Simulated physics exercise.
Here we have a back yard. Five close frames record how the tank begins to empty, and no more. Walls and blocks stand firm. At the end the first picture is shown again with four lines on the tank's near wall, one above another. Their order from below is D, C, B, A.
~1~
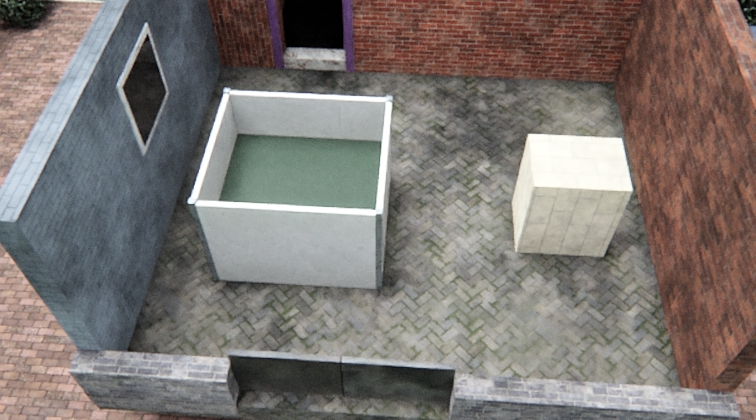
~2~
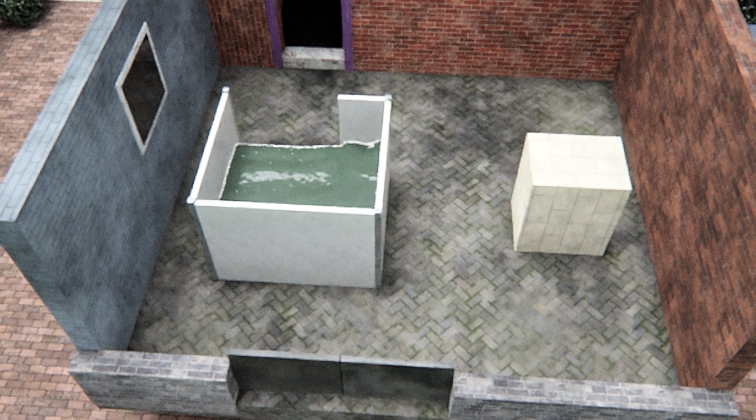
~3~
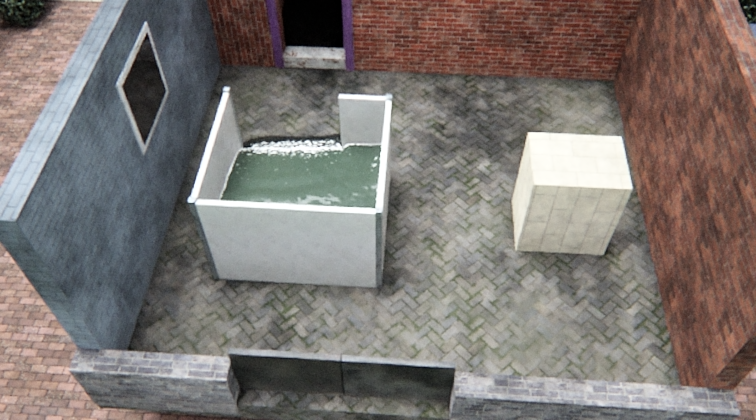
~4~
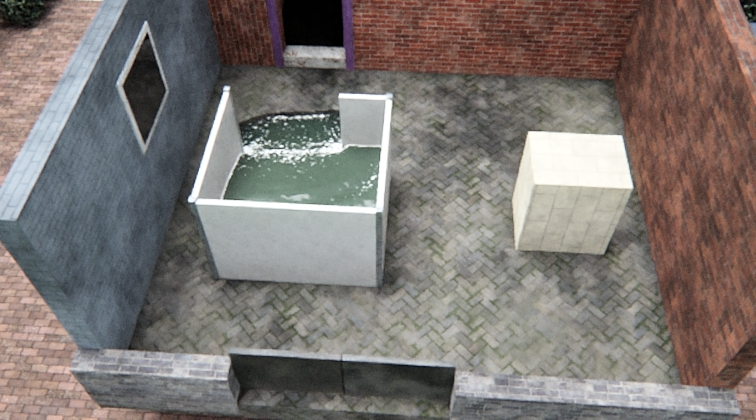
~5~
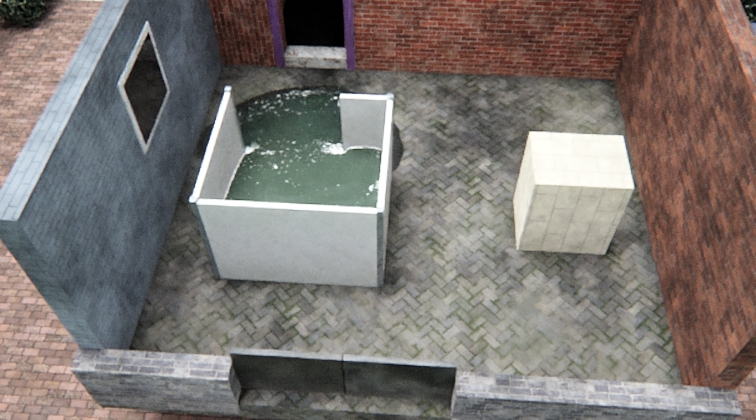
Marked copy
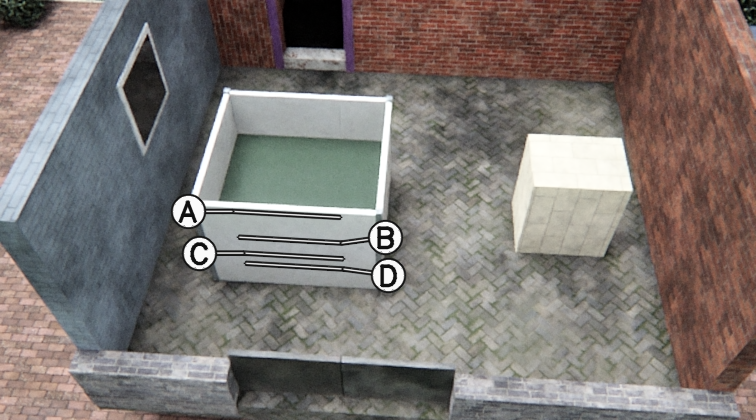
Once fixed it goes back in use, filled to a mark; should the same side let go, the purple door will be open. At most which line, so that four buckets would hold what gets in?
Line D.
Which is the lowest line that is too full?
That is line C.
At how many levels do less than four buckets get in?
One.
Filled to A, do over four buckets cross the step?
Yes, it does.
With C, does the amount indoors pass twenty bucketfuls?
No, less.
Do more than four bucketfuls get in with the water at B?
Yes.
On the marked copy, A at (285, 214); B at (290, 240); C at (292, 255); D at (294, 266); from the bottom up D, C, B, A.
For line A, dozens of bucketfuls pour in.
For line B, dozens of bucketfuls pour in.
For line C, about 10 bucketfuls get in.
For line D, a splash gets over, under a bucket.
